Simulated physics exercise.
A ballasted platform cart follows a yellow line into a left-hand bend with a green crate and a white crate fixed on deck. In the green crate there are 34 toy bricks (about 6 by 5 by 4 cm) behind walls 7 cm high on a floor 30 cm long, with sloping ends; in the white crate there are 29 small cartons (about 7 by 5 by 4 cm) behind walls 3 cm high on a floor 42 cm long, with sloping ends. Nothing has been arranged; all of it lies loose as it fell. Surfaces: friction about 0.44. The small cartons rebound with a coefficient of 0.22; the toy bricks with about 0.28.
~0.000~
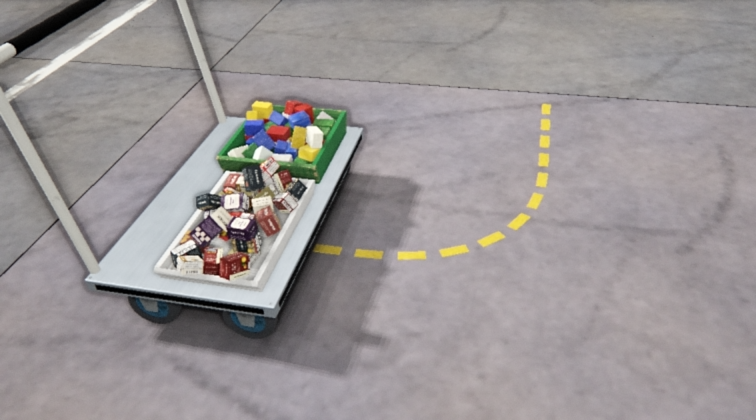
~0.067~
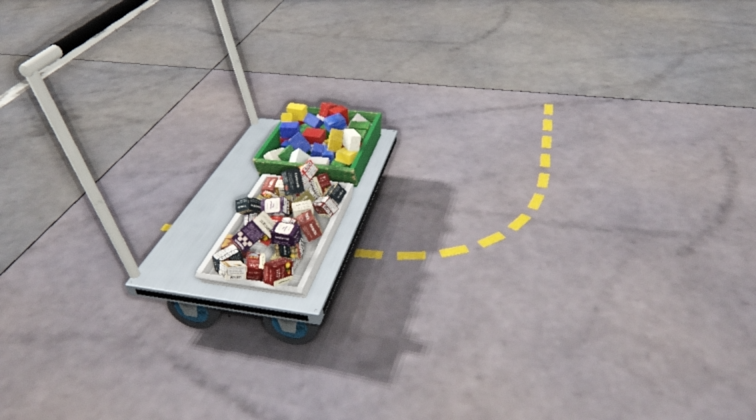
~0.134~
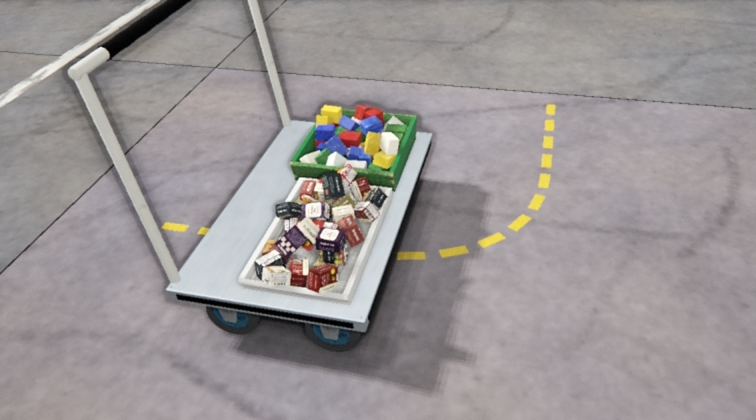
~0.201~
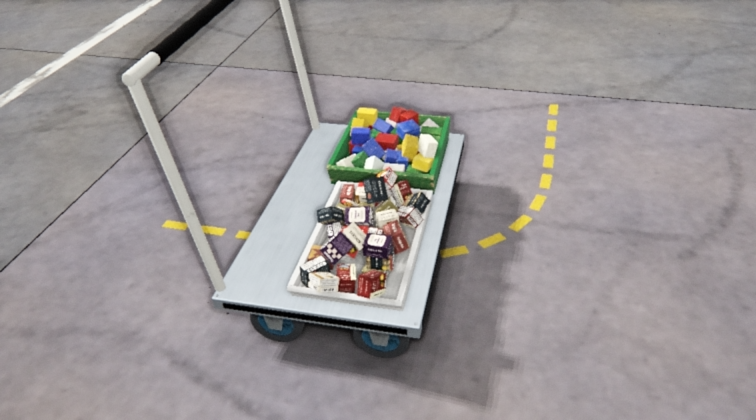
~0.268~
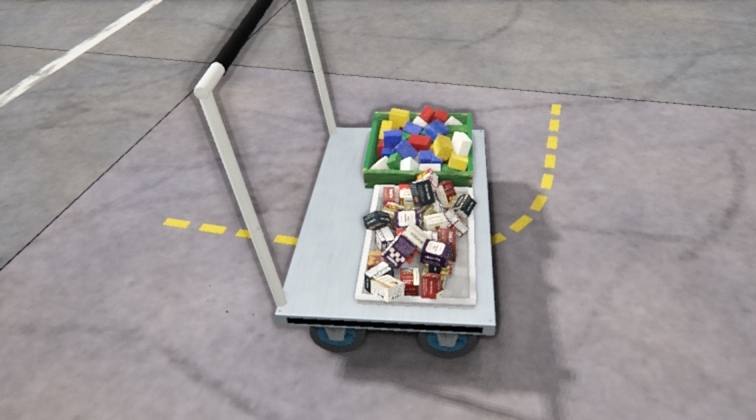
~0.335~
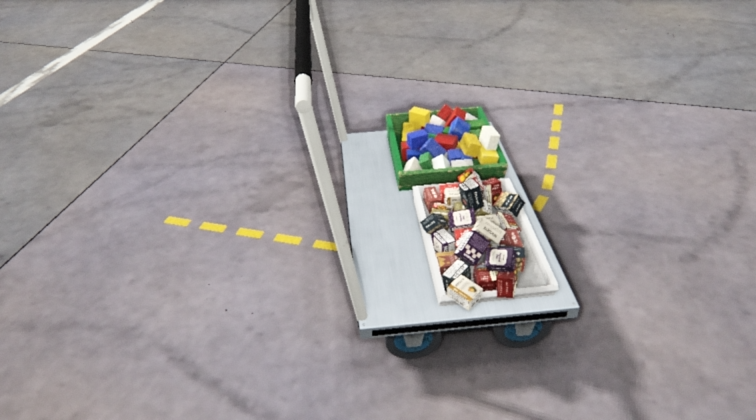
On a grey concrete floor, a flat trolley carrying a green crate of colourful toy bricks and a white crate of small cartons rolls rightward along a dashed yellow line, then turns gradually as the line curves, its load staying aboard.
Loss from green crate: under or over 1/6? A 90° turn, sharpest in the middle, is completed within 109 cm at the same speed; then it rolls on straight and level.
Under.
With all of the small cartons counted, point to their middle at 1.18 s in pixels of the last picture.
Roughly at (646, 25).
After 0.44 s, 0 of 34 out of the green crate and 4 of 29 out of the white crate.
After 0.56 s, 0 of 34 out of the green crate and 6 of 29 out of the white crate.
After 0.73 s, 0 of 34 out of the green crate and 8 of 29 out of the white crate.
Outcome (at 1.18 s), 0 of 34 out of the green crate and 9 of 29 out of the white crate. Asked share, 0 of 34, 0 per cent.
